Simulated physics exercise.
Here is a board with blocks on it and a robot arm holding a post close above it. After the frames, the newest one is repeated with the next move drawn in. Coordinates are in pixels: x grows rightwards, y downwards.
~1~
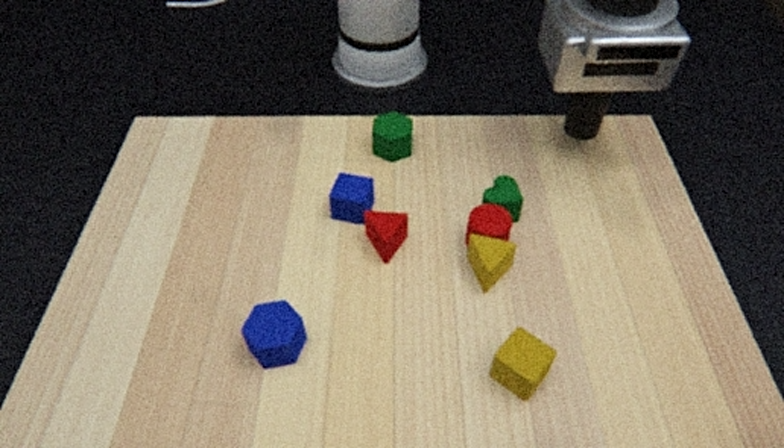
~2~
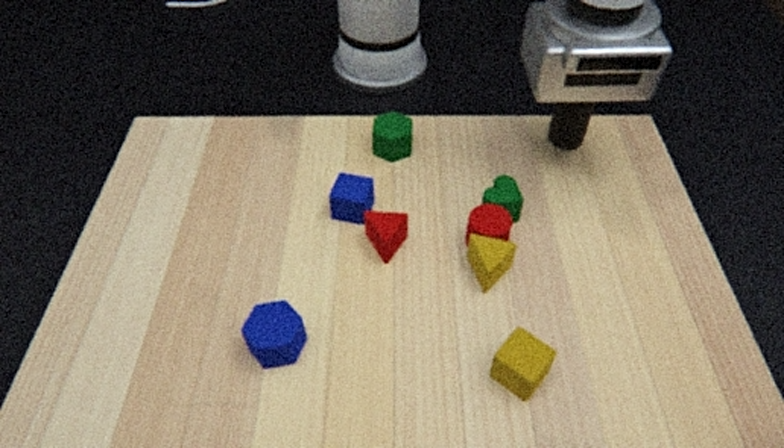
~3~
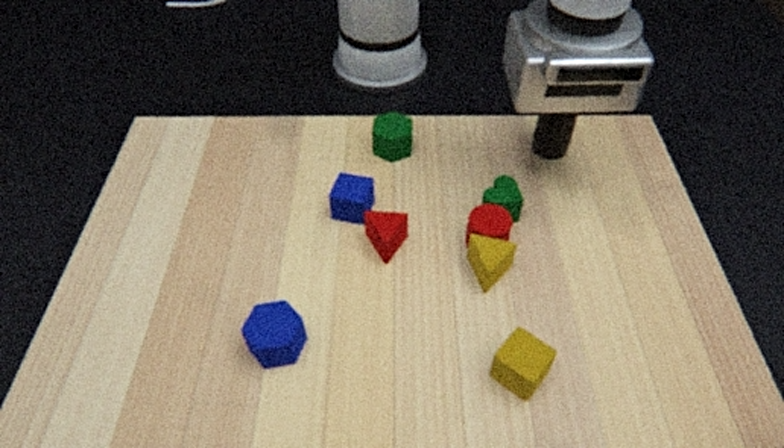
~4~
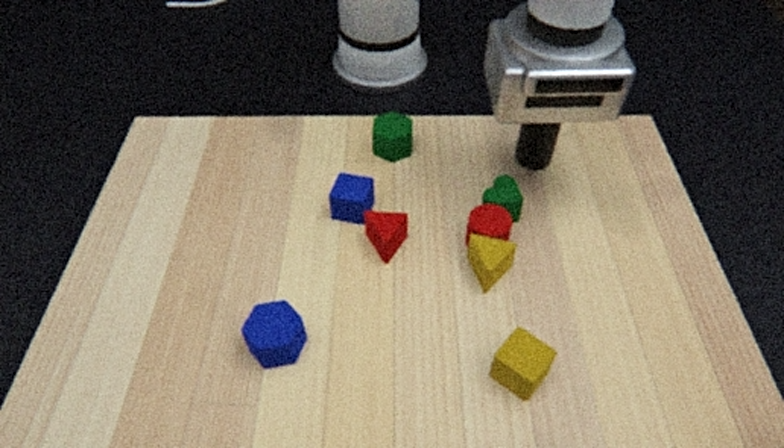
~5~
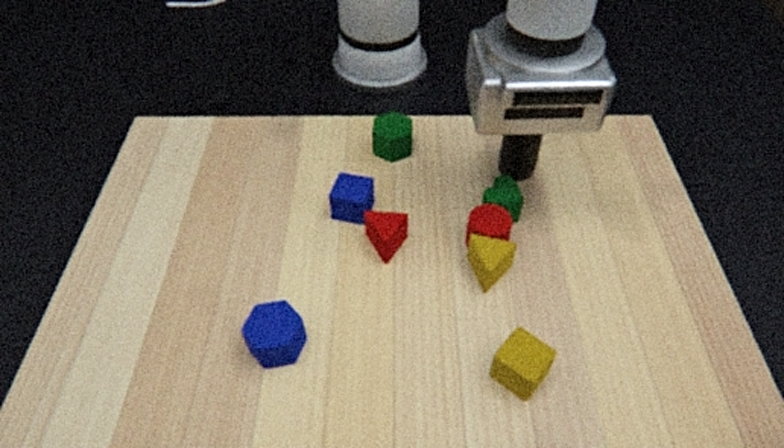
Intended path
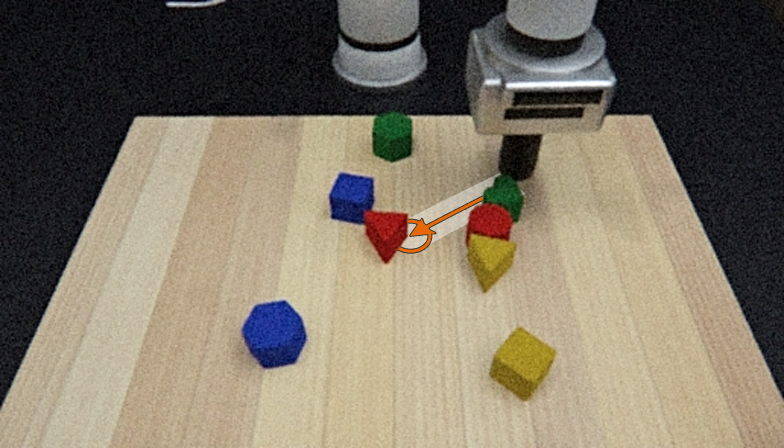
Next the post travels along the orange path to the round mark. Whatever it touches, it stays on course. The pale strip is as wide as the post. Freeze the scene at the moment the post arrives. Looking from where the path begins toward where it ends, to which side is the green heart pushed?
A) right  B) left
B.
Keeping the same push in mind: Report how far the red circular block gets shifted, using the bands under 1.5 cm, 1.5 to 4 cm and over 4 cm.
The largest band: Over 4 cm.
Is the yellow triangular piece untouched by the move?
No.
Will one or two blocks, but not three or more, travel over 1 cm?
No, that is not what happens.
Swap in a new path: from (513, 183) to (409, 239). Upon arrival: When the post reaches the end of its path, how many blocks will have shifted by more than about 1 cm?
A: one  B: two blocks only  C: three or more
Correct choice: C.
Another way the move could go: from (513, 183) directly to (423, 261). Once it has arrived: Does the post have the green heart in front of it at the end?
I expect so.
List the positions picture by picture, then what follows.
Tip of the post at (581, 130), middles of tops, red triangular piece at (386, 221), red circular block at (491, 219), yellow triangular piece at (492, 249), green heart at (504, 190), in the first frame.
Post at (565, 140), nothing pushed, in the second frame.
Post at (549, 149), nothing pushed, in the third frame.
Post at (533, 159), nothing pushed, in the fourth frame.
Post at (516, 169), red triangular piece at (386, 221), red circular block at (491, 219), yellow triangular piece at (492, 249), green heart at (504, 190), in the fifth frame.
The line goes in a line from (513, 183) to (410, 236).
The first path, step by step. One third of the way, post at (482, 186); red circular block at (480, 240); yellow triangular piece at (494, 269), turned 30° anticlockwise; green heart at (483, 207), turned 20° anticlockwise.
Two thirds of the way, post at (447, 204); red circular block at (481, 258); yellow triangular piece at (502, 286), turned 40° anticlockwise; green heart at (462, 223), turned 65° anticlockwise.
At the end, post at (411, 223); red triangular piece at (369, 228); red circular block at (482, 259); yellow triangular piece at (502, 288), turned 45° anticlockwise; green heart at (452, 228), turned 105° anticlockwise.
